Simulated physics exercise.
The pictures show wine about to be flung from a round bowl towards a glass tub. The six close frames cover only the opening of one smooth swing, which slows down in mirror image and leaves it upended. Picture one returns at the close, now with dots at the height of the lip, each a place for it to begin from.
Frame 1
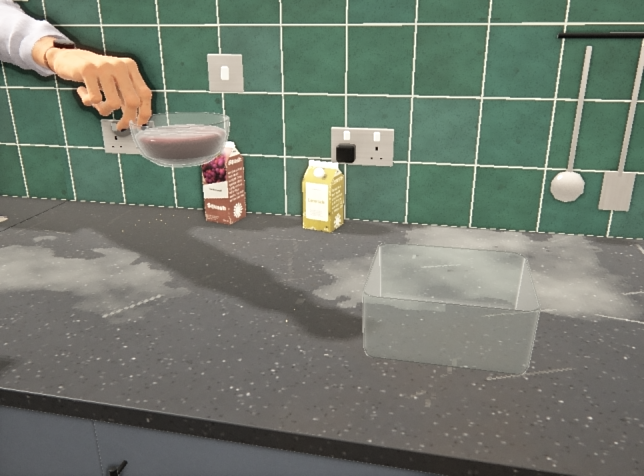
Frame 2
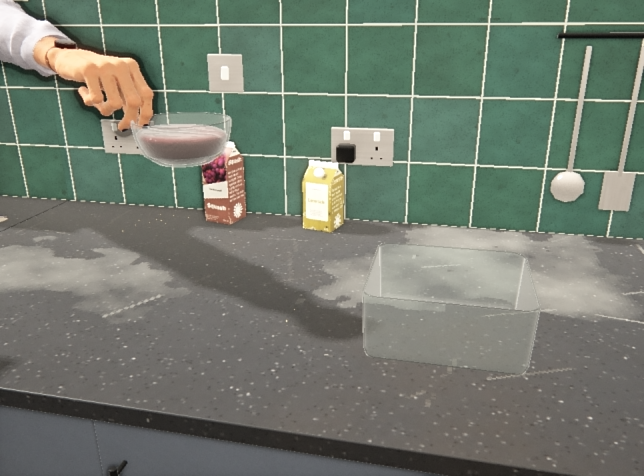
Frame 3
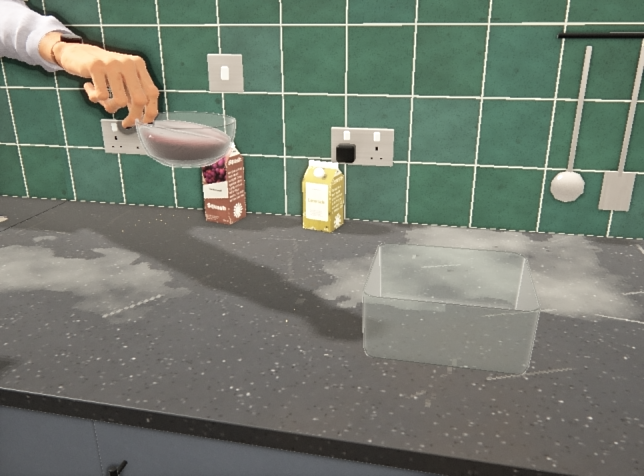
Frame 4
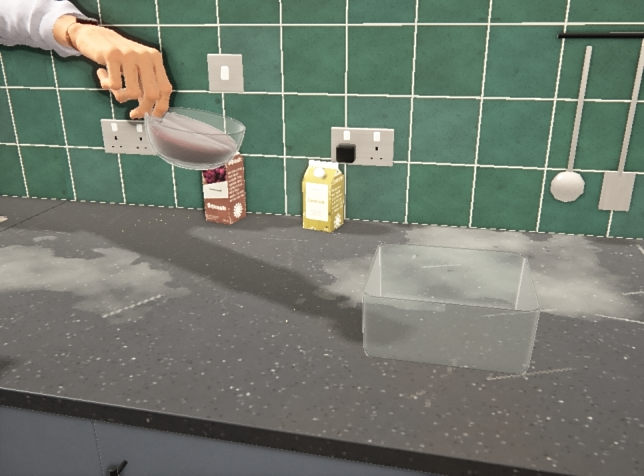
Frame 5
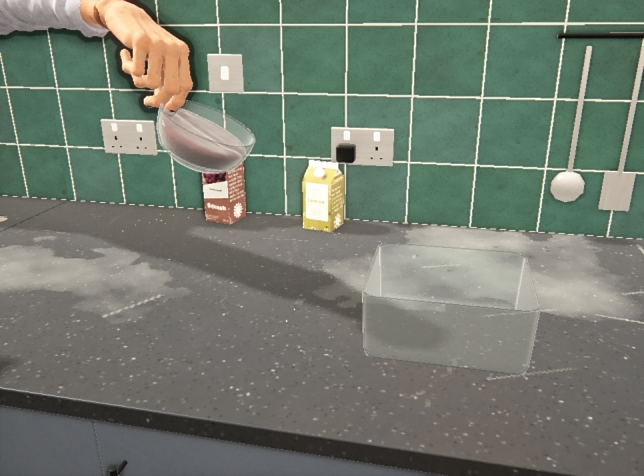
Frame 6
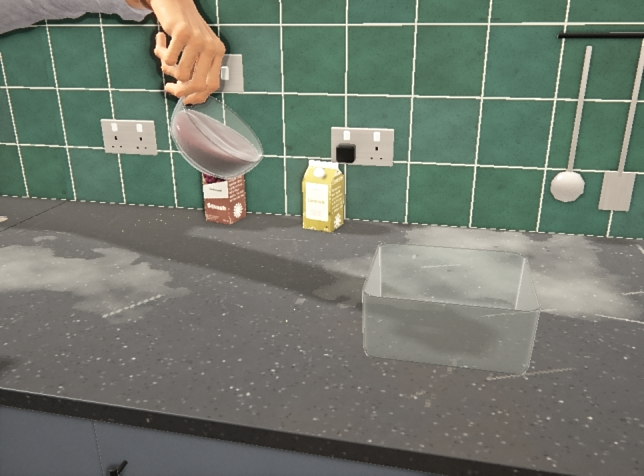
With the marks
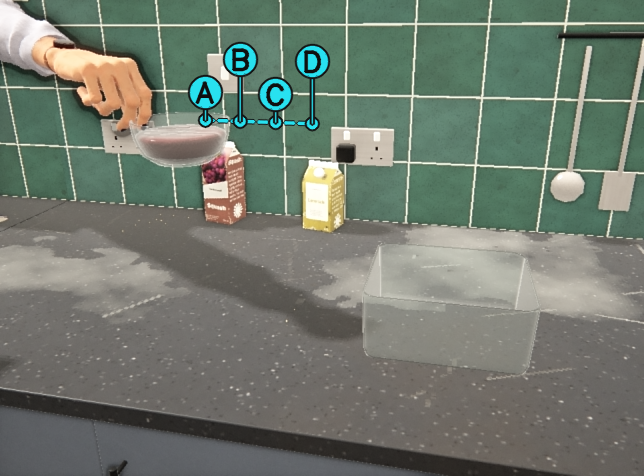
On a kitchen counter, a hand steadily tilts a round bowl of dark liquid rightward.
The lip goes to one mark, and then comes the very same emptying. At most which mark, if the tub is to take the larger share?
Take C.
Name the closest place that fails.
B.
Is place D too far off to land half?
No.
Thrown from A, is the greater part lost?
Yes, it does.
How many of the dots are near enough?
Two.
In cyan, A at (205, 120); B at (240, 121); C at (275, 122); D at (312, 123).
For place A, about 0 % lands in the tub, 99 % falls short.
For place B, about 12 % lands in the tub, 85 % falls short and 3 % goes beside or beyond.
For place C, about 71 % lands in the tub, 14 % falls short and 15 % goes beside or beyond.
For place D, about 72 % lands in the tub, 6 % falls short and 22 % goes beside or beyond.
